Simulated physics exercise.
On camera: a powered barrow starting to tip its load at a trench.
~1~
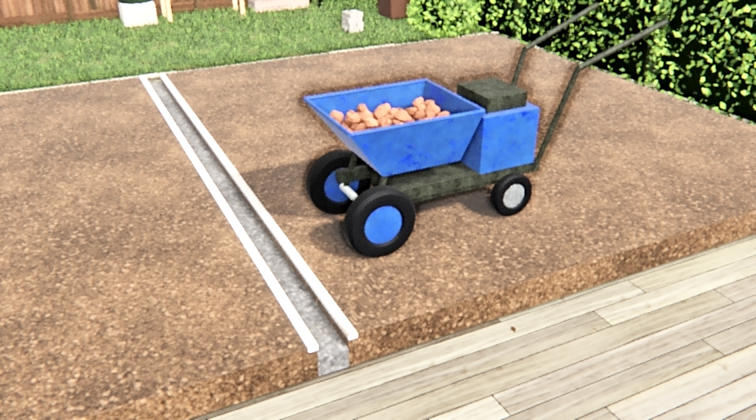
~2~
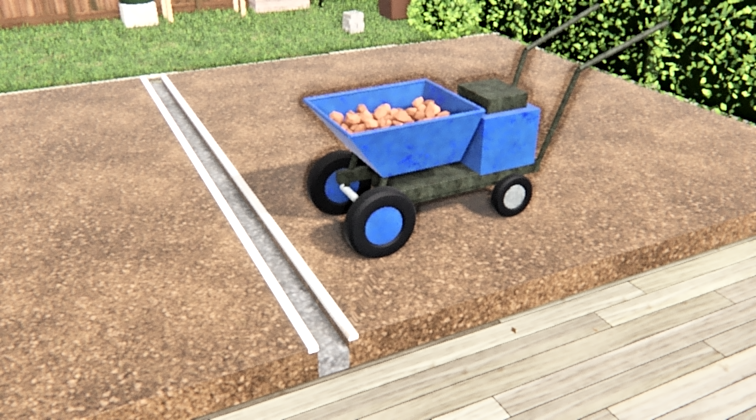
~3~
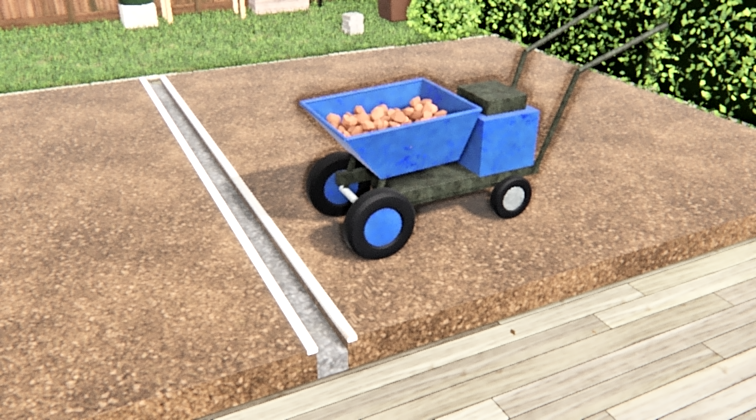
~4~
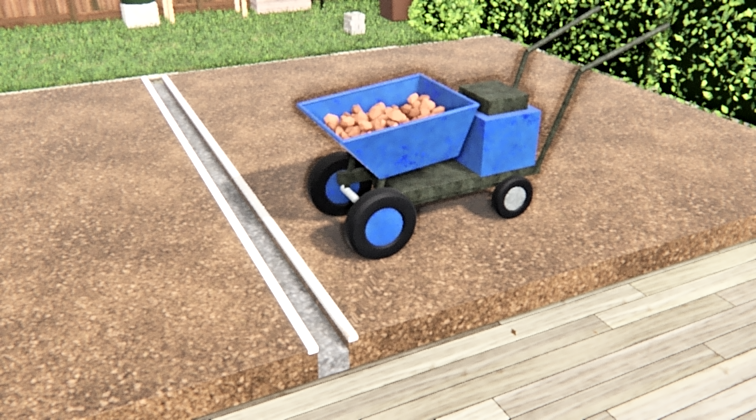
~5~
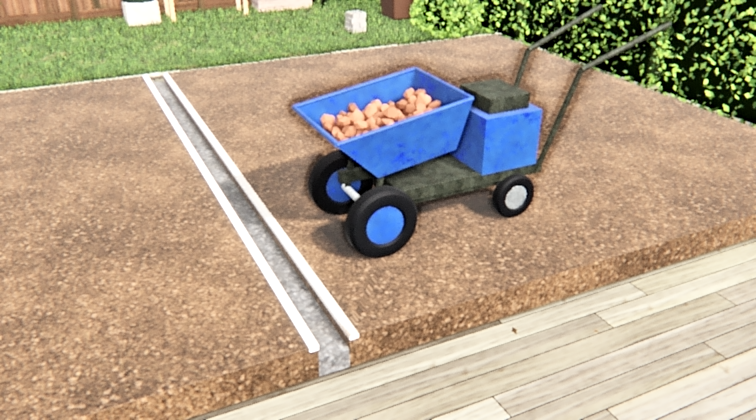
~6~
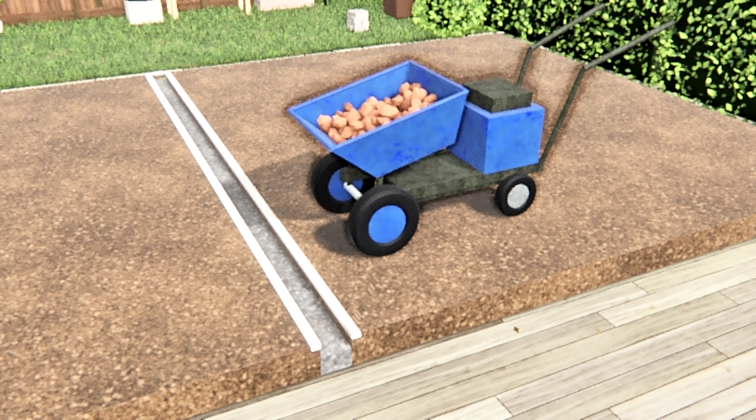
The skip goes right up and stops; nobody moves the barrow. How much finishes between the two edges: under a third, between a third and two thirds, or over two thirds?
In the trench: Less than a third.
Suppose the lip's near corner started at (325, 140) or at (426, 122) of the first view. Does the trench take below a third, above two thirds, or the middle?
The first try: Under a third. The second: Below one third.
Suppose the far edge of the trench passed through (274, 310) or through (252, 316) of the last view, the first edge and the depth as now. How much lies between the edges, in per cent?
In turn 40 and 70 in a hundred.
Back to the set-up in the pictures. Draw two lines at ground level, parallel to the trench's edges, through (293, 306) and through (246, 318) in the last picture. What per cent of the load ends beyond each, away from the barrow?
First some 70, then 30 per cent.
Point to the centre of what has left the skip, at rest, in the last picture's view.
Close to (230, 257).
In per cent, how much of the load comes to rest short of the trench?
Close to 0 per cent.
Soon after the last picture, skip tipped steeply; all in the skip.
A little later, skip tipped right over; most in the skip; a small part beyond it.
Later still, skip tipped right over; about a quarter in the skip; a small part in or heaped over the trench; most beyond it.
At rest, skip tipped right over; about a quarter in the skip; a small part in or heaped over the trench; most beyond it.
